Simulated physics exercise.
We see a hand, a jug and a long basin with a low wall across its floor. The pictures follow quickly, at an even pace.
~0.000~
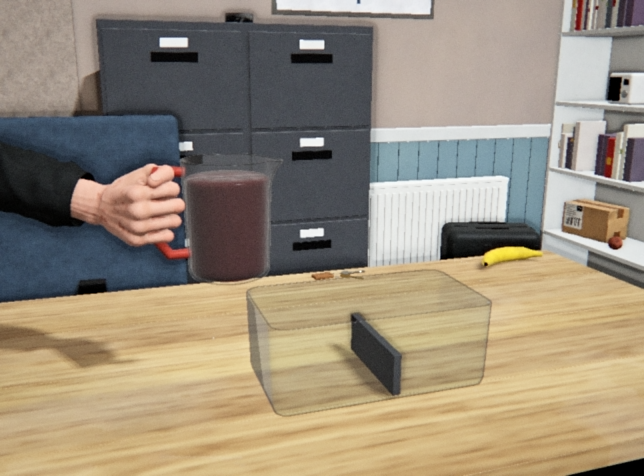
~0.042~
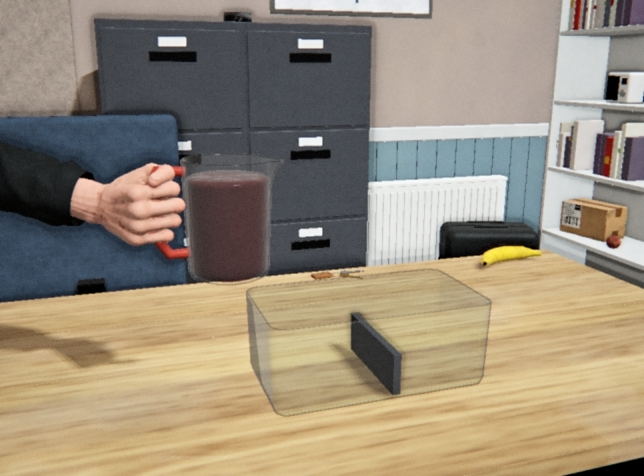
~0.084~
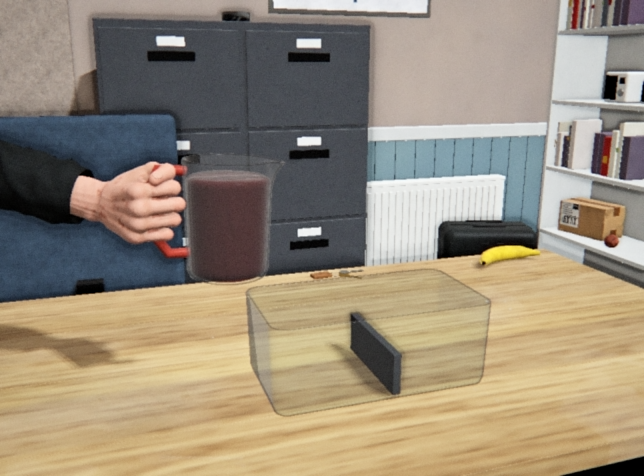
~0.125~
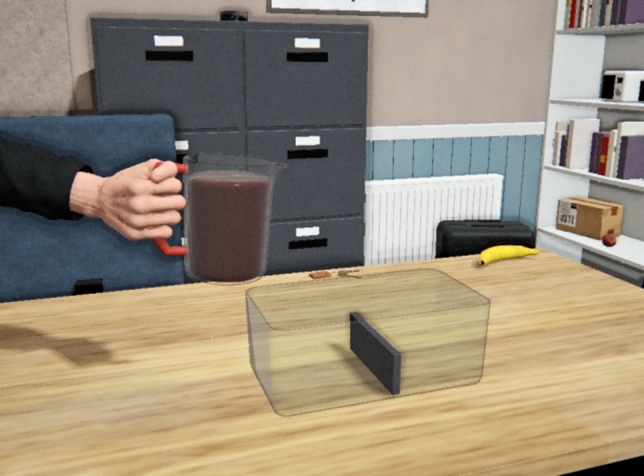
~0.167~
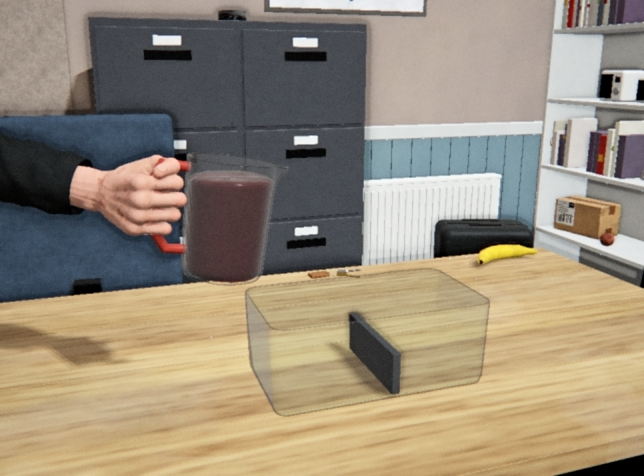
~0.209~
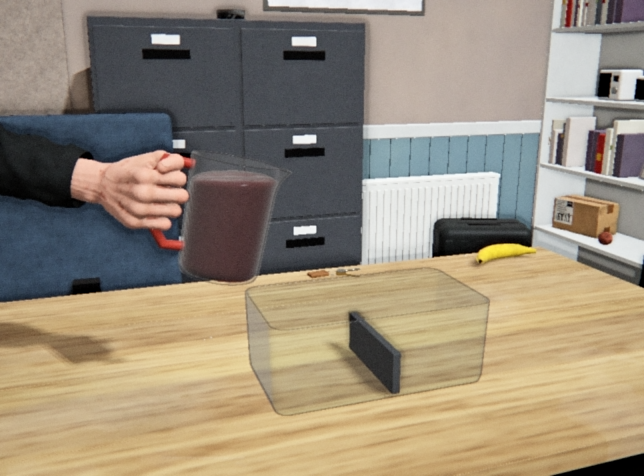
In an office, a hand held a clear jug of dark red wine above a wooden table, beside a see-through basin with a low wall inside, and slowly tilted the jug slightly to the right.
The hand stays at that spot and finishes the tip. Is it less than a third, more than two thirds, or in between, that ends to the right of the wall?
It comes to under a third.
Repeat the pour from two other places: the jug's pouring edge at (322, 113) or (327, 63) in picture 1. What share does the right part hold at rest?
First some 75, then 90 per cent.
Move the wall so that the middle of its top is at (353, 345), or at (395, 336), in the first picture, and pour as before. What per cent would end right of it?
In turn 25 and 5 in a hundred.
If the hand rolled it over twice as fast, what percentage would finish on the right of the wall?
Close to 5 per cent.
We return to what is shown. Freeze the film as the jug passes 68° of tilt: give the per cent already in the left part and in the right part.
Some 5 per cent left and 0 right.
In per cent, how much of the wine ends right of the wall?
Close to 5 per cent.
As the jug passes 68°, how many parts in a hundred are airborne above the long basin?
It comes to 15 per cent or so.
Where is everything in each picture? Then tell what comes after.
In the first picture, it leans 0°; its right rim is at (282, 159); the wine meets the walls at (184, 178) and (267, 175); the long basin's rim runs from (257, 310) to (464, 286); the wall's top is at (375, 334).
In the second picture, it leans 0°; its right rim is at (283, 159); the wine meets the walls at (185, 178) and (268, 175).
In the third picture, it leans 2°; its right rim is at (284, 161); the wine meets the walls at (186, 178) and (269, 175).
In the fourth picture, it leans 4°; its right rim is at (286, 163); the wine meets the walls at (186, 178) and (270, 177).
In the fifth picture, it leans 8°; its right rim is at (288, 167); the wine meets the walls at (189, 178) and (272, 177).
In the sixth picture, it leans 12°; its right rim is at (291, 171); the wine meets the walls at (191, 179) and (276, 177).
A moment on, the jug is tipped part way and 84 per cent is still to pour, 3 is left of the wall and 0 right of it.
Next, the jug is tipped on its side and 39 per cent is still to pour, 44 is left of the wall and 0 right of it.
Then the jug is tipped right over and 7 per cent is still to pour, 83 is left of the wall and 2 right of it.
Later the jug is tipped right over and 1 per cent is still to pour, 92 is left of the wall and 4 right of it.
In the end 93 per cent lies left of the wall, 4 right of it and 3 outside.
